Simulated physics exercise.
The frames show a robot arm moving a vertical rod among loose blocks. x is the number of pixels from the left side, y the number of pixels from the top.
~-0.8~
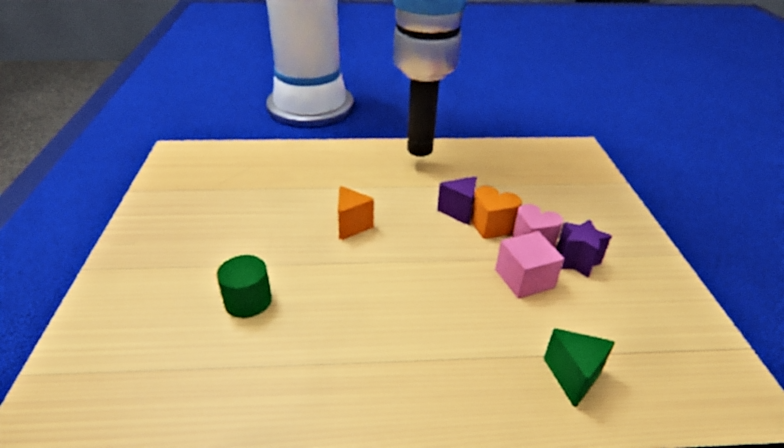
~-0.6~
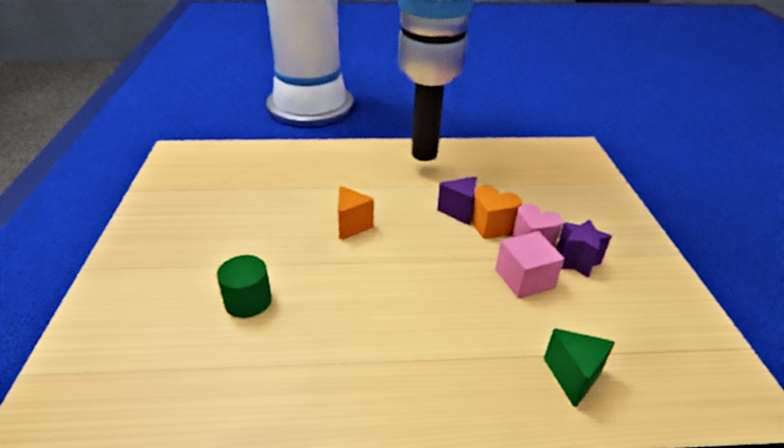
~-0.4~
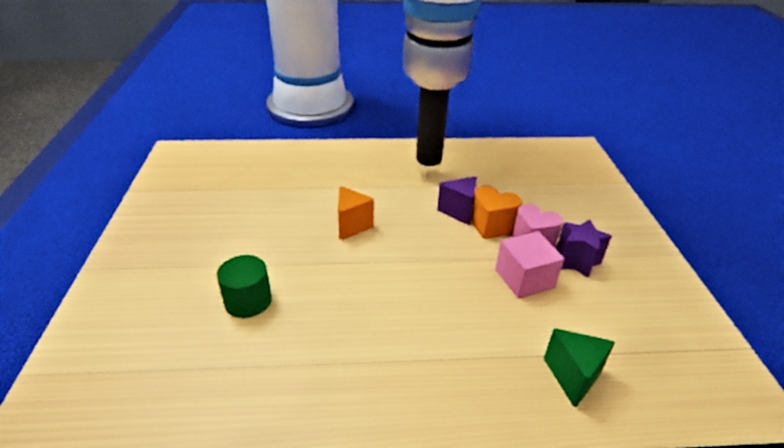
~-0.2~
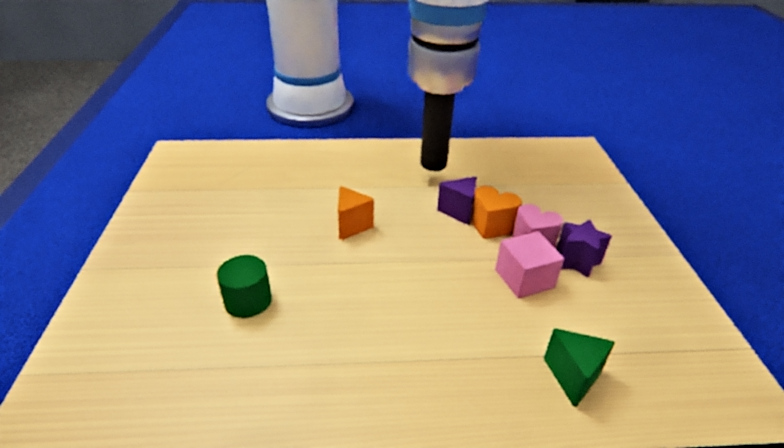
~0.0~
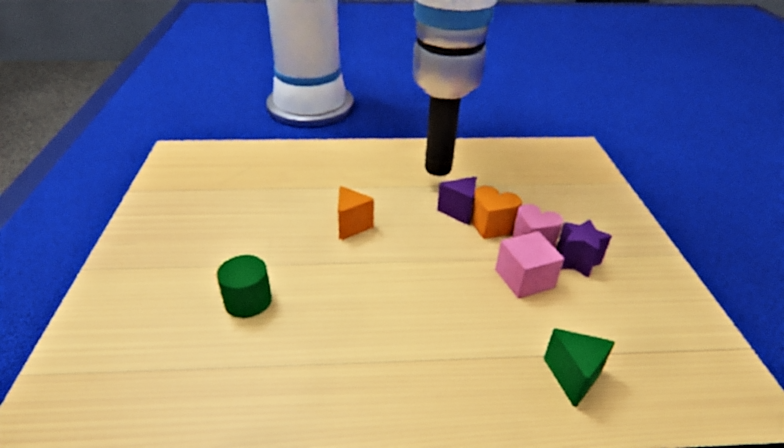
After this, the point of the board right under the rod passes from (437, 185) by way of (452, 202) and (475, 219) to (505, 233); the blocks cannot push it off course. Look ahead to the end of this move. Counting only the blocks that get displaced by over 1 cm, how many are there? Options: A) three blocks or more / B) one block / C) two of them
The one that fits is A, three blocks or more.
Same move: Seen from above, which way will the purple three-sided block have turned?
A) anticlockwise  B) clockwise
B.
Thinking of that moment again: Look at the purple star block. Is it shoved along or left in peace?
That one moves away.
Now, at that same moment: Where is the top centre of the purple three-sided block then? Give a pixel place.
When the path ends, it will be at (461, 205).
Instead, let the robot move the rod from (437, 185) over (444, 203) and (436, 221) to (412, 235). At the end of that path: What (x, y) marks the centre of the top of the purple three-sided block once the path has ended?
It will likely be found at (465, 201).
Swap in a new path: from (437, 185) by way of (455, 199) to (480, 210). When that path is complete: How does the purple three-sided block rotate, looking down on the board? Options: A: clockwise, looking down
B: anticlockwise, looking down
It's A.
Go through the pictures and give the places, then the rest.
In the first frame, lower end of the rod (420, 151), tops of blocks, purple three-sided block (463, 185), orange heart block (497, 198), pink heart block (539, 216), purple star block (587, 233).
In the second frame, rod (424, 156), blocks as before.
In the third frame, rod (429, 160), blocks as before.
In the fourth frame, rod (434, 165), blocks as before.
In the fifth frame, rod (438, 170), purple three-sided block (463, 185), orange heart block (497, 198), pink heart block (539, 216), purple star block (587, 233).
What follows on the original path. One third of the way, rod (455, 187); purple three-sided block (464, 190); orange heart block (499, 199).
Two thirds of the way, rod (478, 203); purple three-sided block (461, 204), turned 30° clockwise; orange heart block (506, 207), turned 55° anticlockwise; pink heart block (544, 216), turned 15° clockwise; purple star block (591, 235).
At the end, rod (509, 217); purple three-sided block (461, 205), turned 45° clockwise; orange heart block (534, 221), turned 65° anticlockwise; pink heart block (571, 221), turned 20° clockwise; purple star block (614, 244), turned 15° clockwise.
